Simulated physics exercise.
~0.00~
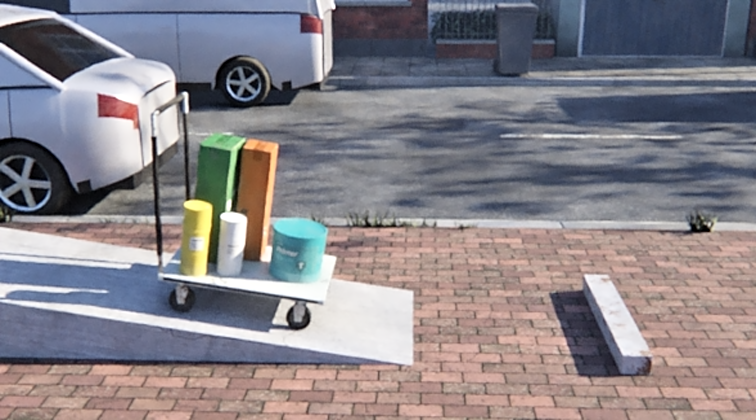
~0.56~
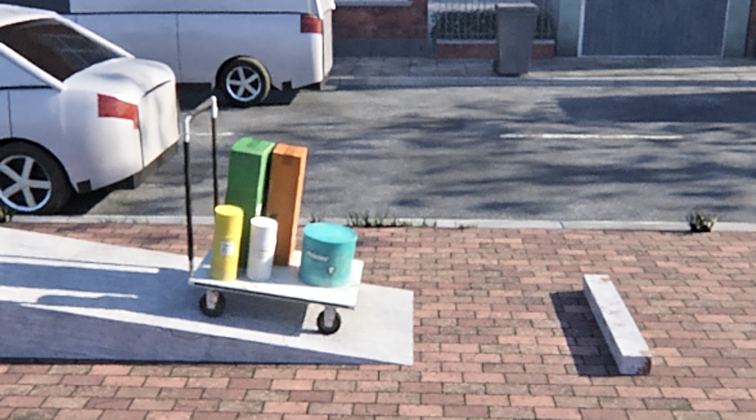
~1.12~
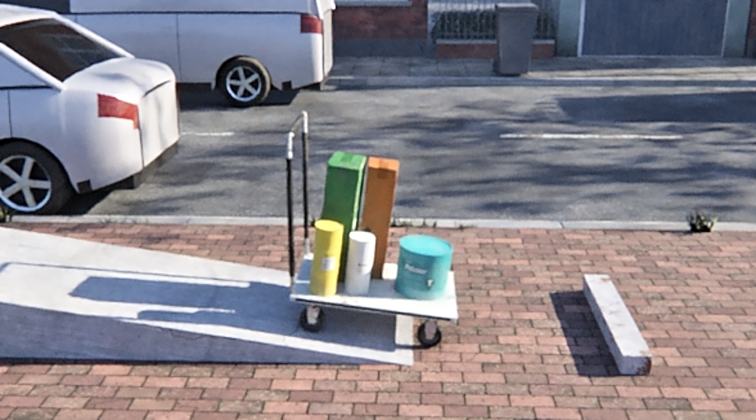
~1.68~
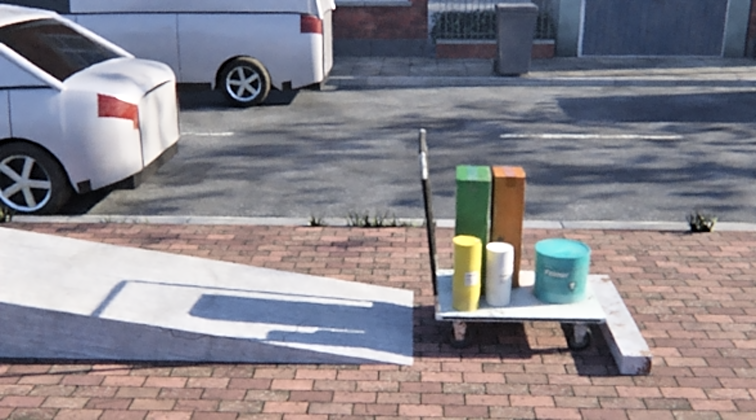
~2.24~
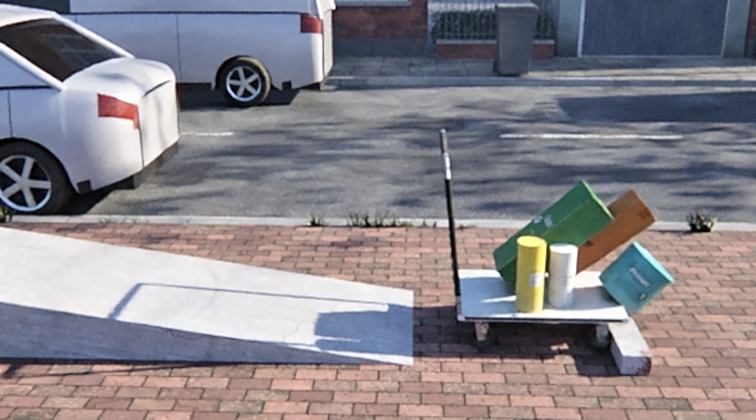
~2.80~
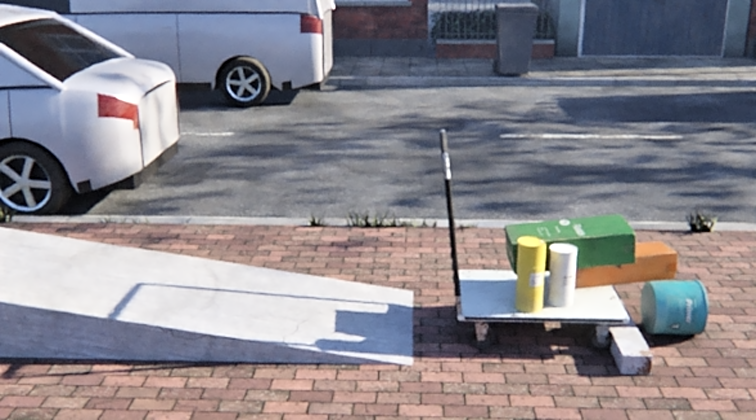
A loaded trolley rolls down a ramp into a kerb, toppling boxes and spilling a pail.
